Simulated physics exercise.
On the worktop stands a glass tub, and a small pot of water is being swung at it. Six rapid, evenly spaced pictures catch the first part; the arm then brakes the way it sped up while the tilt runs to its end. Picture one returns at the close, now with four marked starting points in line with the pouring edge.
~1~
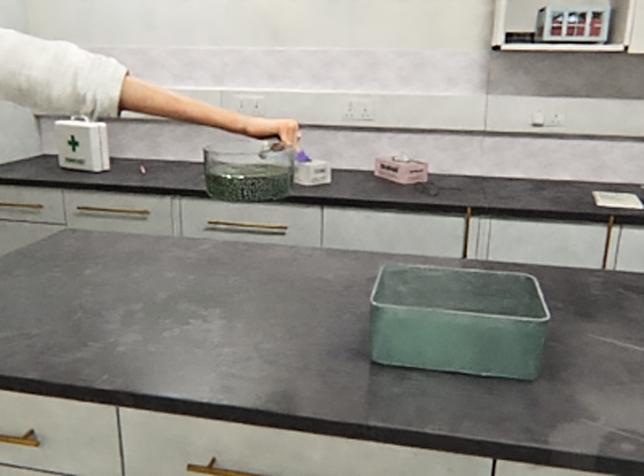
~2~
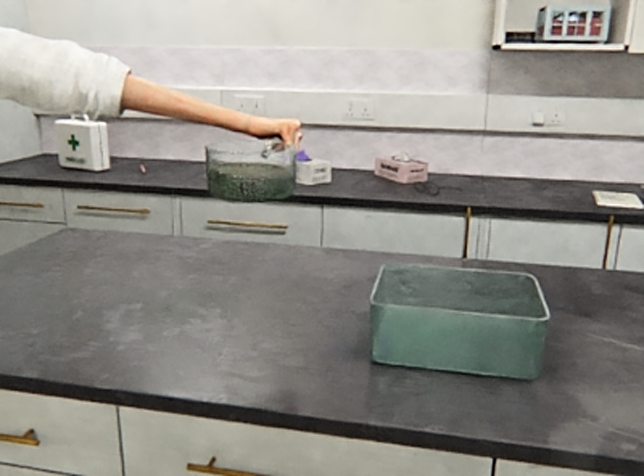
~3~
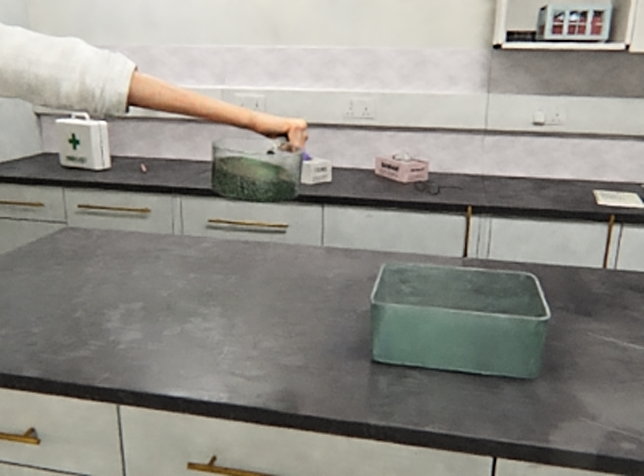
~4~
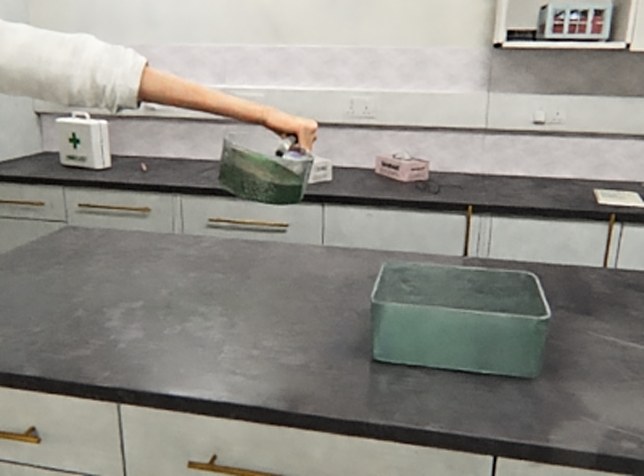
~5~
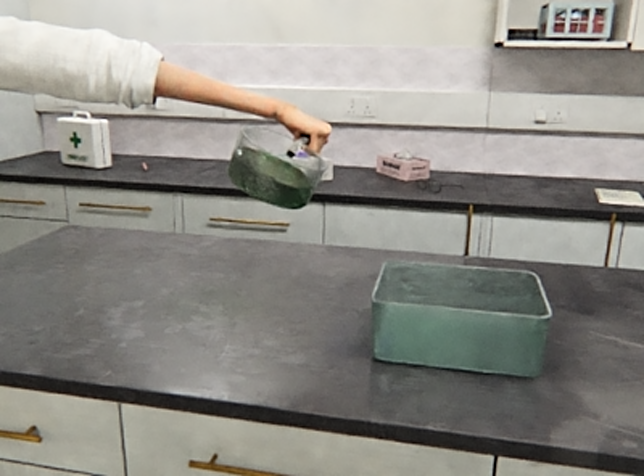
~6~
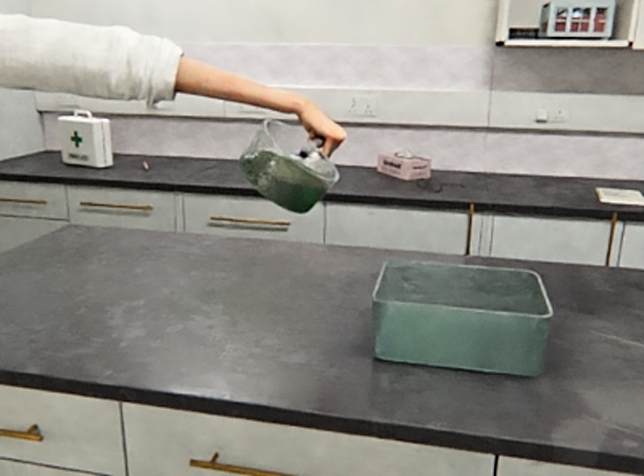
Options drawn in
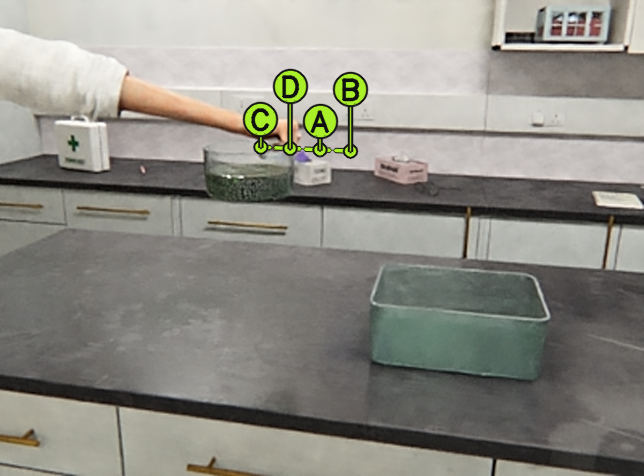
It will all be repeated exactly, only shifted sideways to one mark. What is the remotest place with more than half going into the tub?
Place C.
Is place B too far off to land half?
No, not at all.
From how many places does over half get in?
All four.
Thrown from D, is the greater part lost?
No, not at all.
In lime, A at (320, 149); B at (350, 151); C at (260, 147); D at (290, 148).
Choosing A, about 77 % lands in the tub, 3 % falls short and 20 % goes beside or beyond.
Choosing B, about 80 % lands in the tub, 9 % falls short and 10 % goes beside or beyond.
Choosing C, about 67 % lands in the tub, 21 % falls short and 11 % goes beside or beyond.
Choosing D, about 79 % lands in the tub, 5 % falls short and 16 % goes beside or beyond.
